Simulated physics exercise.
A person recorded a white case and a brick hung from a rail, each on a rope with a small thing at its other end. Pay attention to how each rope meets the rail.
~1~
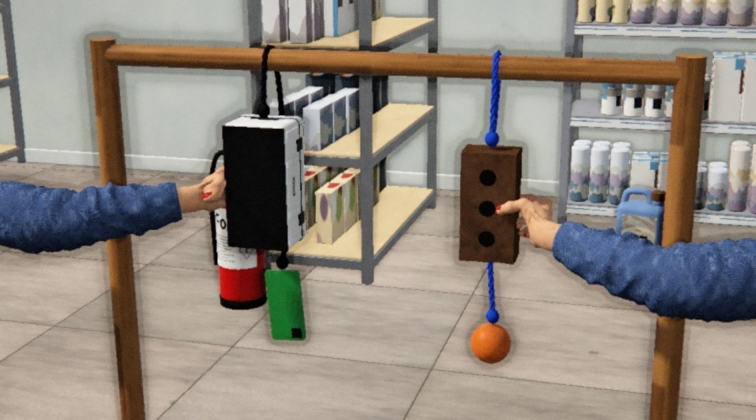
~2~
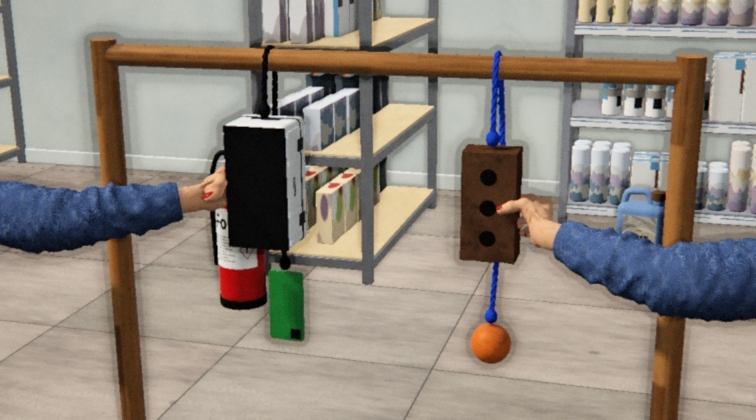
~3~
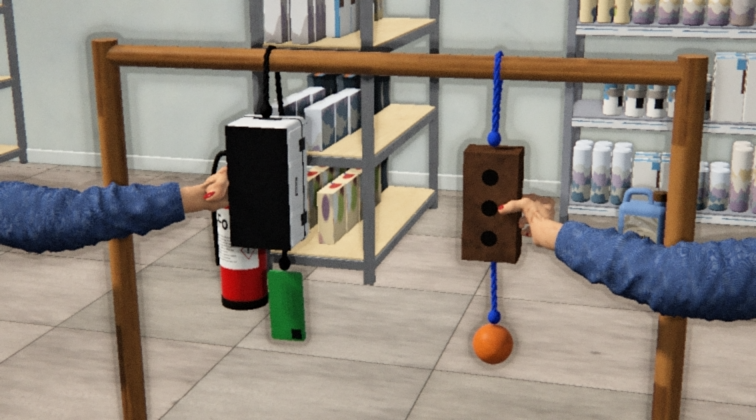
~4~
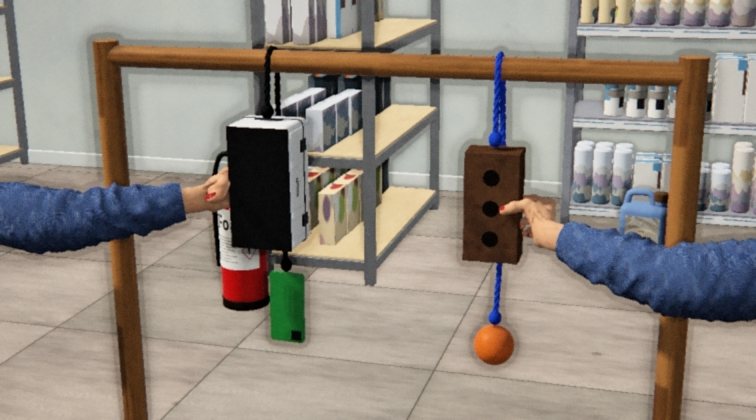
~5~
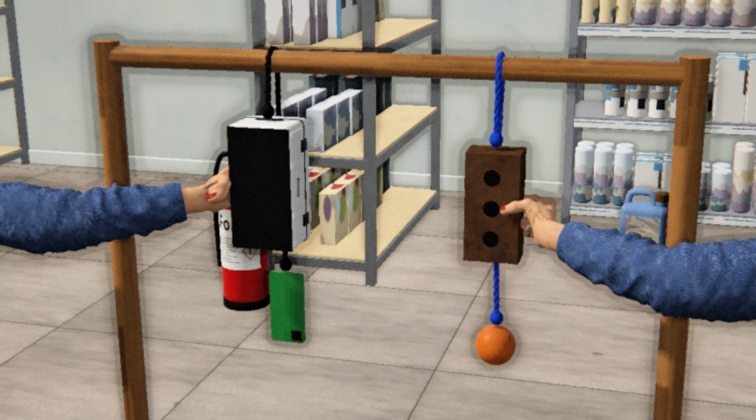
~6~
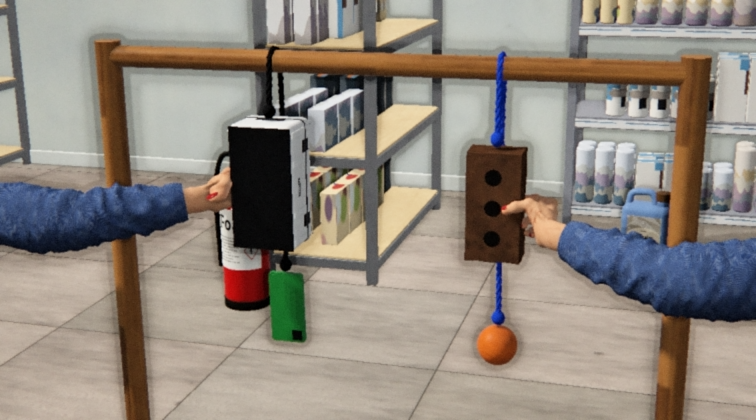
At first, a white case with a black face and a brown brick hang from ropes over a wooden rail, a green phone and an orange dangling beneath them, while a hand touches each upper object. Both hands stay in place as everything shifts very slightly right, then remains almost still.
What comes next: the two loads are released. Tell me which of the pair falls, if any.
The white case moves down. The brick moves down.
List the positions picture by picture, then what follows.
In the first frame, white case (266, 182); brick (490, 204); left phone (286, 305); right orange (491, 343).
In the second frame, white case (267, 182); brick (491, 204).
In the third frame, white case (269, 182); brick (493, 204).
In the fourth frame, white case (270, 183); brick (494, 204).
In the fifth frame, white case (271, 183); brick (495, 204).
In the sixth frame, white case (272, 183); brick (496, 204); left rope only laid over the rail; right rope only laid over the rail.
Then, 0.32 s later than the last view, white case dropping near (276, 268); brick dropping near (495, 283).
Then, 0.58 s later than the last view, white case on the floor; brick on the floor.
Finally, white case on the floor; brick on the floor. The white case pulls its rope through and the brick runs down to the floor.
